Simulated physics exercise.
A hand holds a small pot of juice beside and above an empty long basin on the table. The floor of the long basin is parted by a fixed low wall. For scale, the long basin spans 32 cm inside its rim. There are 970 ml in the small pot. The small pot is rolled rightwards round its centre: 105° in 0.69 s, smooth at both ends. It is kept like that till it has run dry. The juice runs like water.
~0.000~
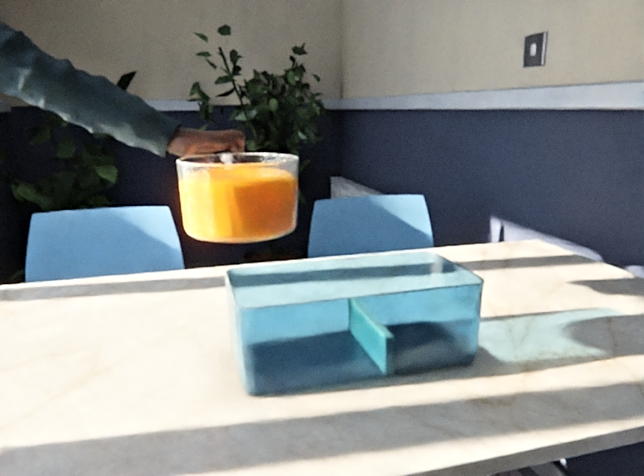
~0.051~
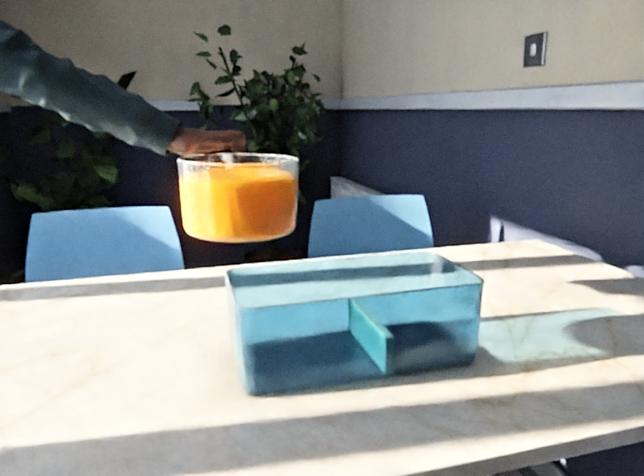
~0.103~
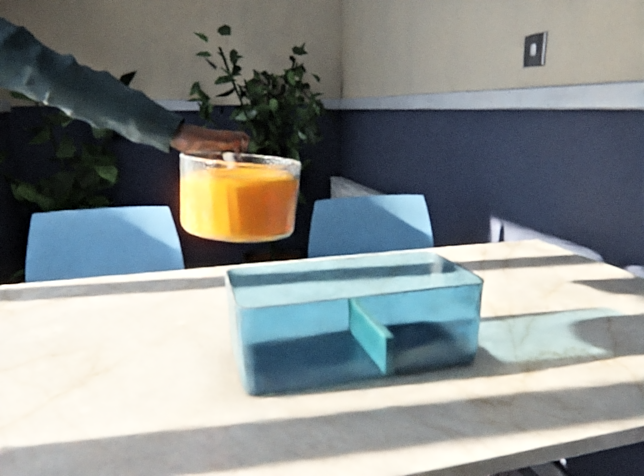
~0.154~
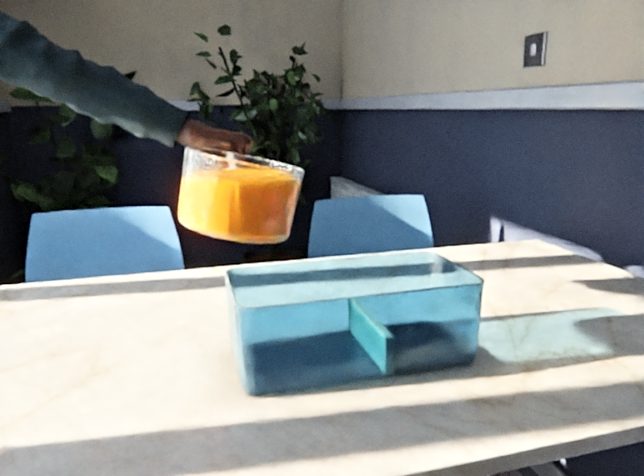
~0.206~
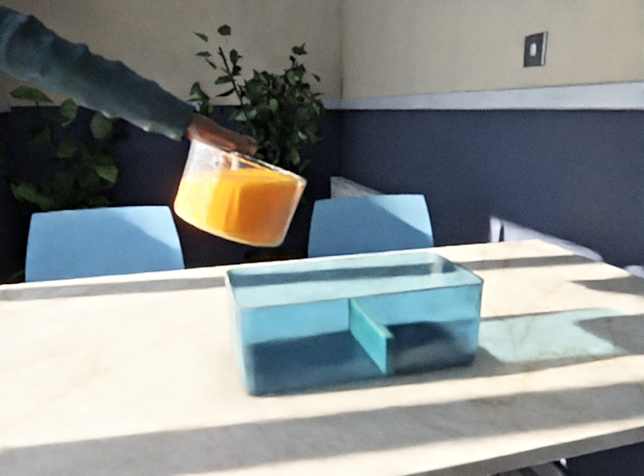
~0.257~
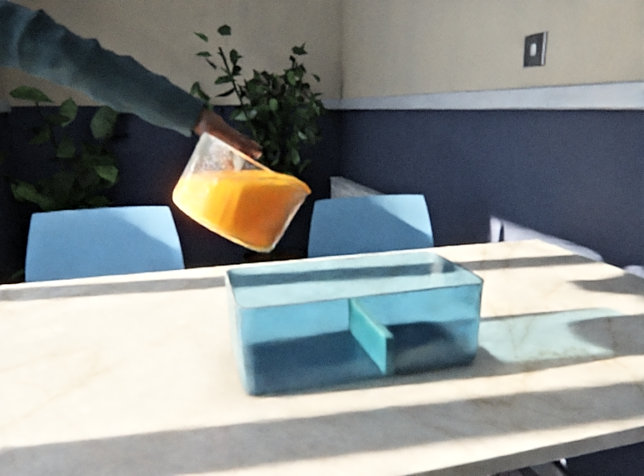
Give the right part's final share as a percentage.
About 6 per cent.
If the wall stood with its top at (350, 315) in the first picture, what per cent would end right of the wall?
In that case some 25 per cent.
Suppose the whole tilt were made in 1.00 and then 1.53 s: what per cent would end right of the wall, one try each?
First 5, then 10 per cent.
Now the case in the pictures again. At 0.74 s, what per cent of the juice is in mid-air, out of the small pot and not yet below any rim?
About 9 per cent.
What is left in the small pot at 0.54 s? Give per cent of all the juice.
Some 40 per cent.
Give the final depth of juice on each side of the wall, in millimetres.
Some 32 mm on the left and 2 mm on the right.
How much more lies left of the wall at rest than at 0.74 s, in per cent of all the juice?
About 10 per cent.
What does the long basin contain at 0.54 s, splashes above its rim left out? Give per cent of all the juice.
Near 28 in a hundred.
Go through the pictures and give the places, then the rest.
In the first picture, tilt 0°; pouring edge (295, 159); surface from (182, 177) to (292, 173); the long basin's rim runs from (231, 288) to (457, 266); the wall's top is at (369, 316).
In the second picture, tilt 1°; pouring edge (296, 160); surface from (183, 176) to (293, 173).
In the third picture, tilt 6°; pouring edge (298, 164); surface from (183, 177) to (294, 174).
In the fourth picture, tilt 12°; pouring edge (301, 171); surface from (185, 176) to (296, 175).
In the fifth picture, tilt 22°; pouring edge (303, 181); surface from (184, 179) to (301, 177).
In the sixth picture, tilt 32°; pouring edge (304, 193); surface from (182, 180) to (299, 183); 2 per cent is over the edge.
By 0.54 s the tilt is 93° and 39 per cent is still to pour, 28 is left of the wall and 0 right of it.
By 0.74 s the tilt is 105° and 9 per cent is still to pour, 82 is left of the wall and 1 right of it.
By 0.96 s the tilt is 105° and 1 per cent is still to pour, 90 is left of the wall and 5 right of it.
By 1.19 s the tilt is 105° and 0 per cent is still to pour, 91 is left of the wall and 6 right of it.
At rest 91 per cent lies left of the wall, 6 right of it and 3 outside.
